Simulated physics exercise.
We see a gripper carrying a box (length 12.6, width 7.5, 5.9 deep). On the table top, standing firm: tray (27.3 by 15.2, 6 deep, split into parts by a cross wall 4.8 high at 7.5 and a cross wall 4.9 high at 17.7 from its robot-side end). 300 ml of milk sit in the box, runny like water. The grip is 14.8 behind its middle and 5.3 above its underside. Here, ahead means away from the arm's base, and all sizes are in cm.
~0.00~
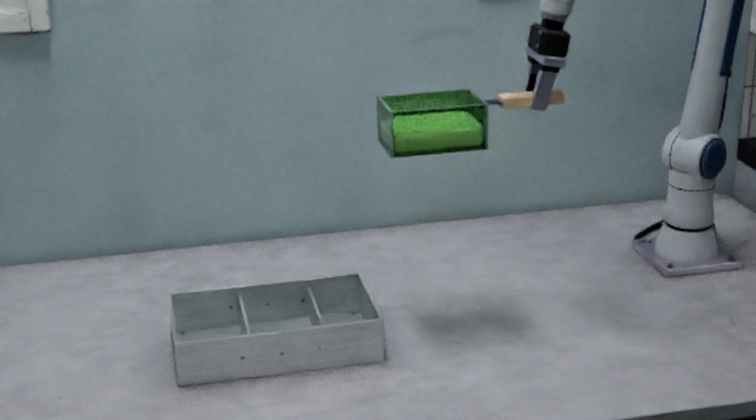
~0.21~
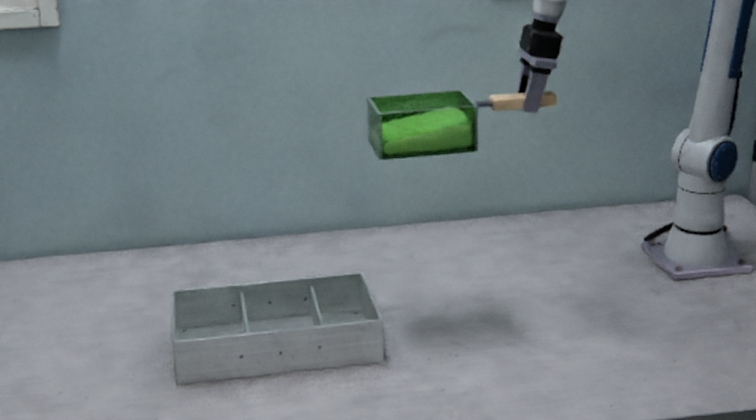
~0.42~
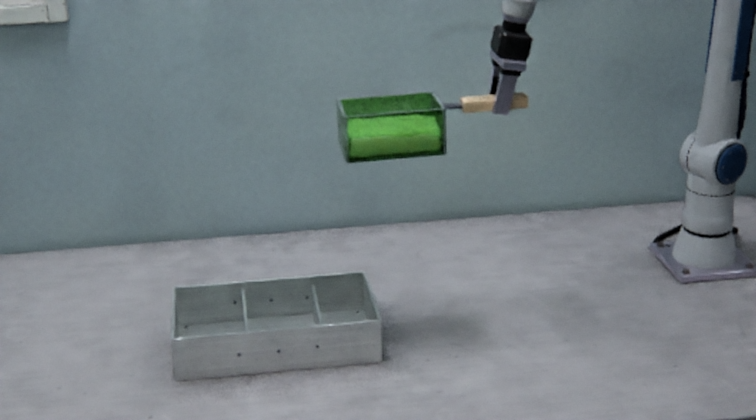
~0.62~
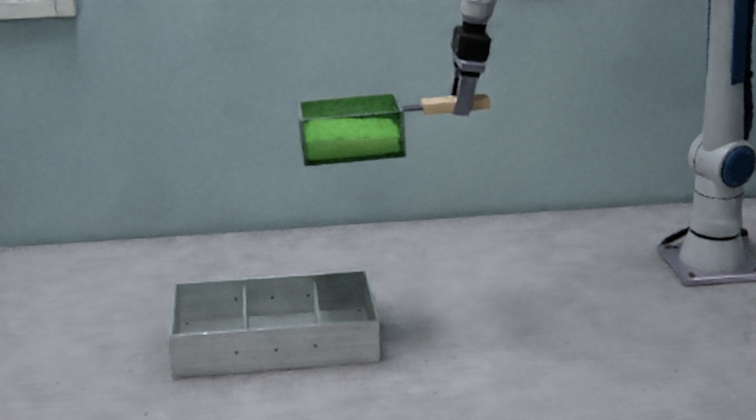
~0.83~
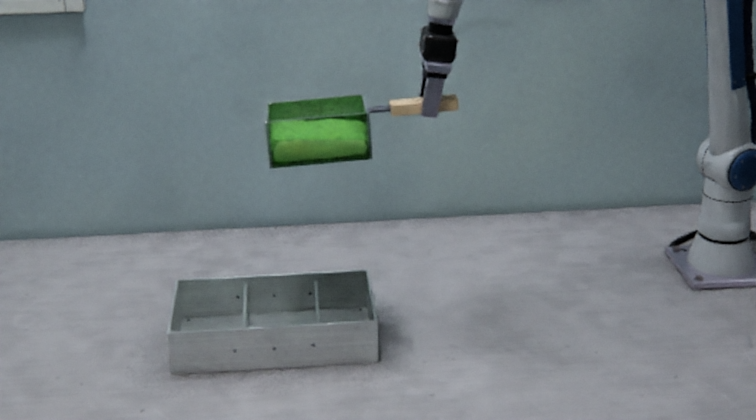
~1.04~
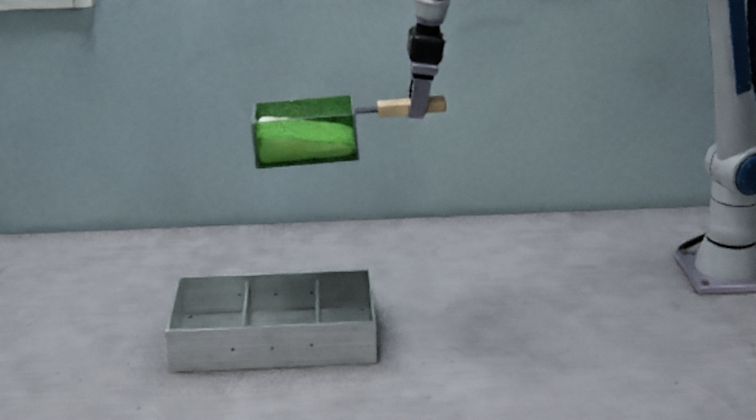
Above a gray tabletop, a robot arm's gripper held a clear box of sloshing green liquid by its handle and carried it left, tilting it slightly, until it was above an open metal tray with dividers.
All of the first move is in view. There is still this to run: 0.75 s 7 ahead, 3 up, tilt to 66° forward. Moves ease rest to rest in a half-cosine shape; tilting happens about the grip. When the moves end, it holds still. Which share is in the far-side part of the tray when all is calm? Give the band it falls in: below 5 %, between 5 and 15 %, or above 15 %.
The share falls above 15 %.
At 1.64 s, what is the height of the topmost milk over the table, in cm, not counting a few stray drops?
Stray drops aside, I'd put it at close to 21 cm.
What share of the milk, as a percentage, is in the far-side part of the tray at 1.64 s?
It works out to roughly 16 percent.
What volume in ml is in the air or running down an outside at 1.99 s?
I'd say close to 35 ml.
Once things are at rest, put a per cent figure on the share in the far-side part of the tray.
The figure is roughly 25 per cent.
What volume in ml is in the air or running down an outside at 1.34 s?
About 0 ml.
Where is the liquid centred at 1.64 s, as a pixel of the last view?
Roughly (286, 241).
After 1.34 s, tilted 25° forward, liquid up to 28 above the table; 300 ml in the box.
After 1.64 s, tilted 60° forward, liquid up to 22 above the table; 175 ml in the box, 50 ml in the far-side part, 10 ml in the middle part, 65 ml in the air or running down outside.
After 1.99 s, tilted 66° forward, liquid up to 45 above the table; 100 ml in the box, 95 ml in the middle part, 65 ml in the far-side part, 5 ml on the table or floor, 35 ml in the air or running down outside.
After 2.79 s, tilted 66° forward, liquid up to 19 above the table; 135 ml in the middle part, 75 ml in the box, 70 ml in the far-side part, 20 ml on the table or floor, 5 ml in the robot-side part.
At rest, 135 ml in the middle part, 75 ml in the box, 70 ml in the far-side part, 20 ml on the table or floor, 5 ml in the robot-side part. That is 23 % in the far-side part of the tray.
